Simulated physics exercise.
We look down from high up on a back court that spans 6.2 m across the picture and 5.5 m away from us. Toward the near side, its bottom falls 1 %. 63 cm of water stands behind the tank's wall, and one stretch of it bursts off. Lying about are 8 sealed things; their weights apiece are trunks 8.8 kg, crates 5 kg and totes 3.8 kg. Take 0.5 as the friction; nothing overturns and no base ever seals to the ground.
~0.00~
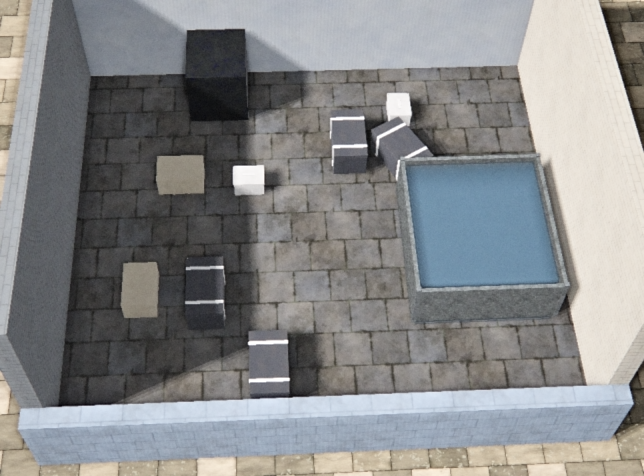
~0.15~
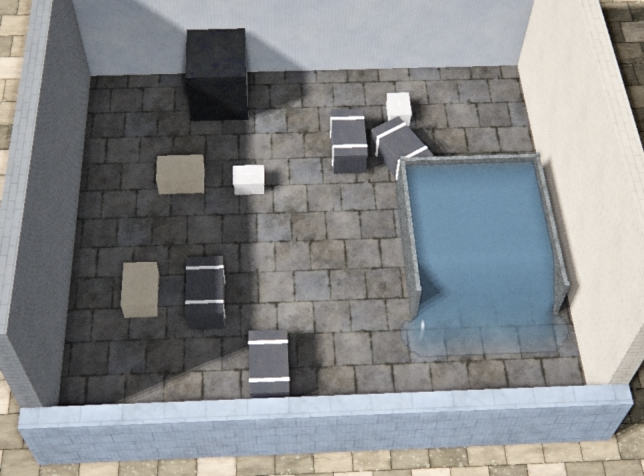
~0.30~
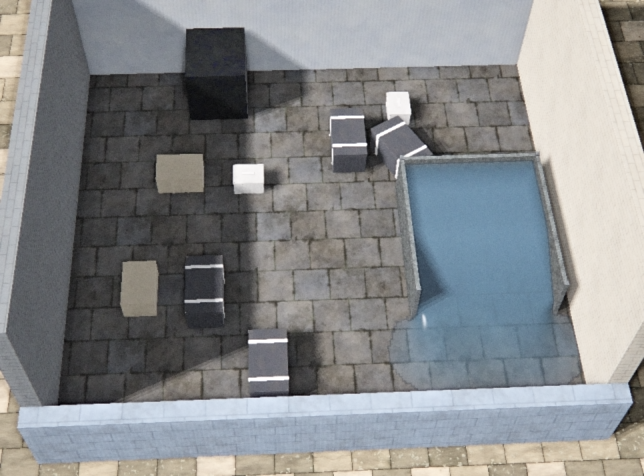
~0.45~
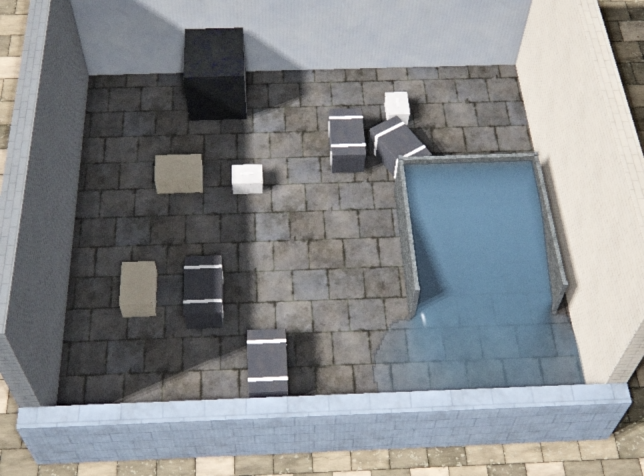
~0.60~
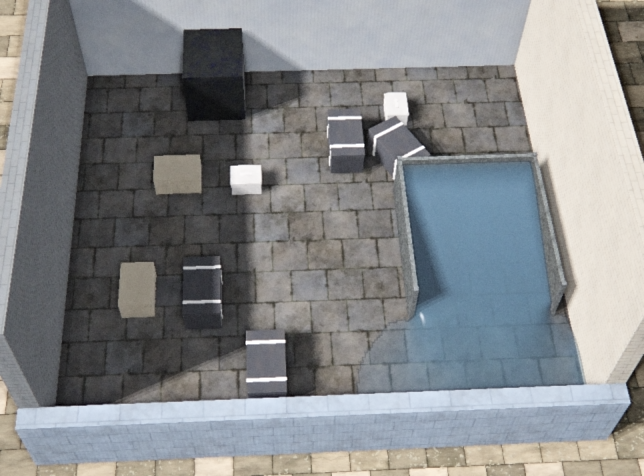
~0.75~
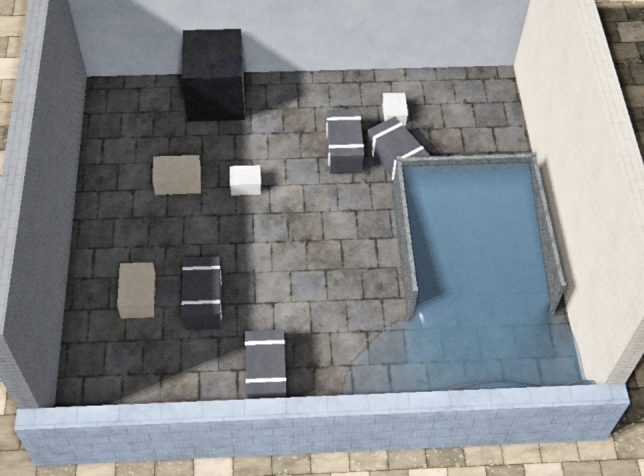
Water pours out through the open near side of a raised grey-walled pool at the right of a paved, walled court, seen from high above. A black block stands at the back left, with two tan blocks, small white ones and dark white-striped ones spread around the grey paving. The pool's near wall gives way, and a clear sheet spreads toward the low front wall and leftward, then slows, while the blocks stay put and the view barely shifts.
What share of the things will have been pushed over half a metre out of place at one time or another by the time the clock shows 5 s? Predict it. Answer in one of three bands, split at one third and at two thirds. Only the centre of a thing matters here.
One to two thirds.
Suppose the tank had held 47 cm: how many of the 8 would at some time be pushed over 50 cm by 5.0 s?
So the tally would be 3.
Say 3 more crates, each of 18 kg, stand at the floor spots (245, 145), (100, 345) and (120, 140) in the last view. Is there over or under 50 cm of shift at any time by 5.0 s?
Within it, beyond it, beyond it.
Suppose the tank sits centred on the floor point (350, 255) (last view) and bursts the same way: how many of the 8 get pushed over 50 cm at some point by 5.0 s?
The count would be 4.
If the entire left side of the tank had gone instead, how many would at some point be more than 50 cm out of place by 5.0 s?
The answer would then be 5.
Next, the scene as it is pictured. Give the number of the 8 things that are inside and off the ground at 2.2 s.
Answer: 0.
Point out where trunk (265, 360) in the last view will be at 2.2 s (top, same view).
My estimate: Around (169, 325).
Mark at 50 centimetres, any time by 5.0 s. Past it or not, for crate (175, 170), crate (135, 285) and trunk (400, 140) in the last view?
Well, in that order it's topping it, topping it, not reaching it.
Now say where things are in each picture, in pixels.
In the first frame, a trunk at (402, 142), on the bottom; a crate at (139, 283), on the bottom; 3.2 m2 under water; 0 of 8 have shifted.
In the second frame, a trunk at (402, 142) rests on the ground; a crate at (139, 283) rests on the ground; 4.1 m2 under water; 0 of 8 have shifted.
In the third frame, a trunk at (402, 141) rests on the ground; a crate at (138, 282) rests on the ground; 5.3 m2 under water; 0 of 8 have shifted.
In the fourth frame, a trunk at (401, 141) rests on the ground; a crate at (137, 282) rests on the ground; 6.2 m2 under water; 0 of 8 have shifted.
In the fifth frame, a trunk at (399, 142) rests on the ground; a crate at (136, 283), on the bottom; water covers 6.4 m2; 0 of 8 have shifted.
In the sixth frame, a trunk at (399, 142), on the bottom; a crate at (135, 284), on the bottom; 6.5 m2 under water; 0 of 8 have shifted.
After 1.1 s 0 of 8 are over 50 cm from their spots; 0 afloat.
After 2.2 s 1 of 8 are over 50 cm from their spots; 0 afloat.
After 3.5 s 3 of 8 are over 50 cm from their spots; 3 afloat.
After 5.0 s 4 of 8 are over 50 cm from their spots, and 4 have been at some point; 3 afloat.
